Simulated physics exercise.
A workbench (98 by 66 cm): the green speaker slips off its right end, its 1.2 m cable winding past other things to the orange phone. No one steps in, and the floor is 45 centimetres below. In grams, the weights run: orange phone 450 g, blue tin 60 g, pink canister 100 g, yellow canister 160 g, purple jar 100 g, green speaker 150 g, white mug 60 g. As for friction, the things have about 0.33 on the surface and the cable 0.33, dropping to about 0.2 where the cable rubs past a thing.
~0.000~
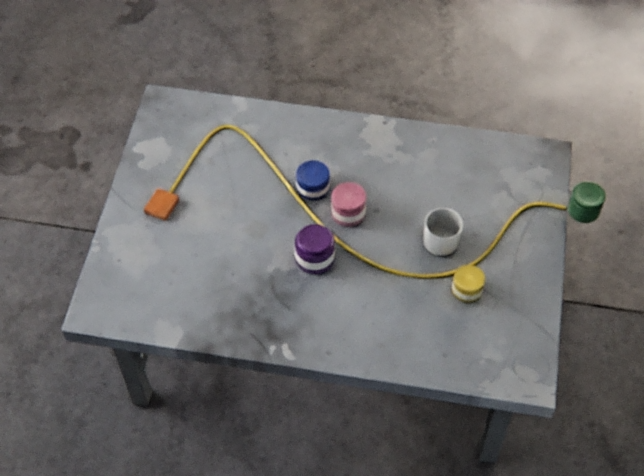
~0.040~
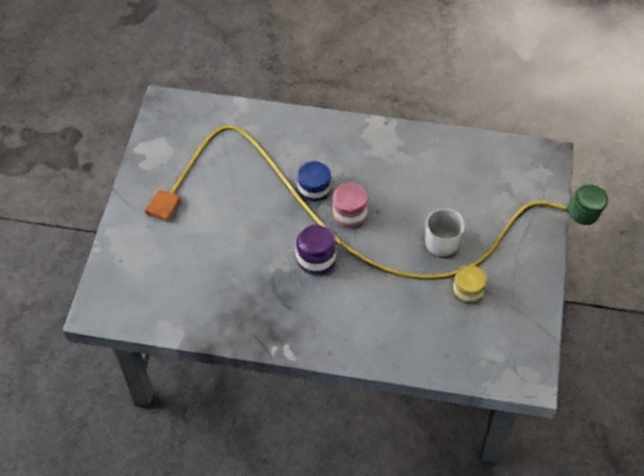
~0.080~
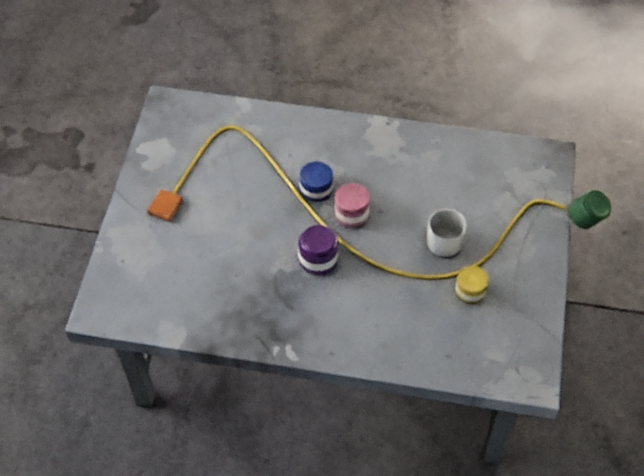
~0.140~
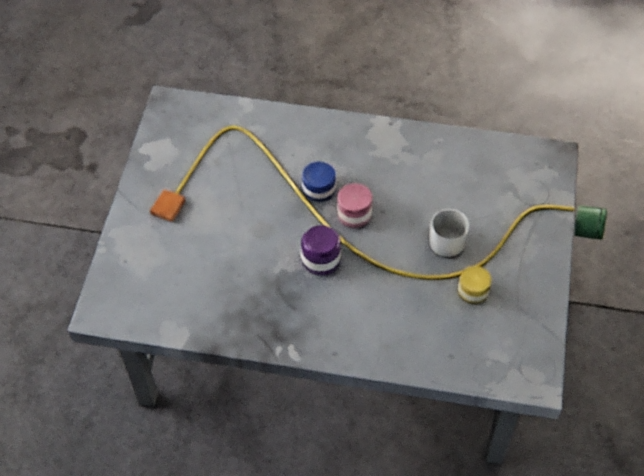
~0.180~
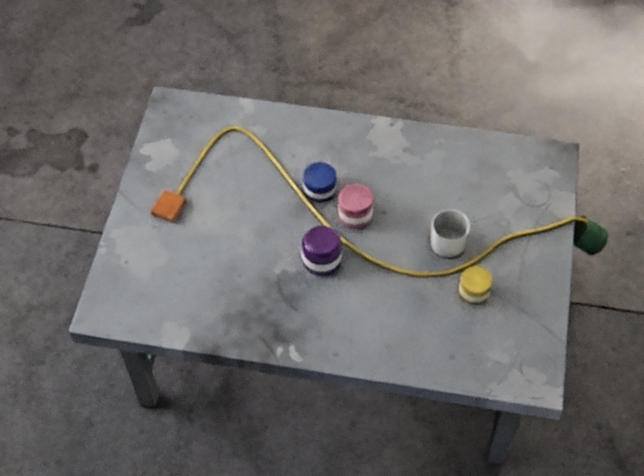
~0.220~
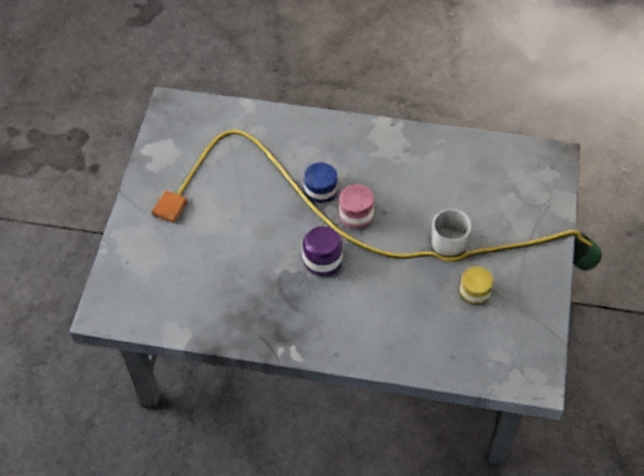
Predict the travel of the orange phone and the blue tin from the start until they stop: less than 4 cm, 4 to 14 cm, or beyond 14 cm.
As I see it, orange phone: Short distance. Blue tin: Short distance.
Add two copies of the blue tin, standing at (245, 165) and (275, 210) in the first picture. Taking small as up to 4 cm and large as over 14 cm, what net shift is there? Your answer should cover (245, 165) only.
Big.
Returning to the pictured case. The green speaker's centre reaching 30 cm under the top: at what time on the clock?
The clock reads 0.32 s at that moment.
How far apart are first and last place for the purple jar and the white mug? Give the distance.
Purple jar: 0 cm; white mug: 4 cm.
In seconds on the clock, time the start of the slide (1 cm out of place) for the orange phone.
Orange phone never.
By 0.5 s, the cable's tail end at (186, 199); orange phone 1 cm off its start, green speaker over the edge, white mug 4 cm off its start.
By 0.7 s, the cable's tail end at (186, 199); orange phone 1 cm off its start, green speaker over the edge, white mug 4 cm off its start.
By 1.0 s, the cable's tail end at (186, 199); orange phone 1 cm off its start at (173, 206), green speaker over the edge, white mug 4 cm off its start at (456, 209).
By 1.2 s, the cable's tail end at (186, 199); orange phone 1 cm off its start, green speaker over the edge, white mug 4 cm off its start.
By 2.4 s, the cable's tail end at (186, 199); orange phone 1 cm off its start at (173, 206), blue tin 0 cm off its start at (321, 175), green speaker over the edge, white mug 4 cm off its start at (456, 209).
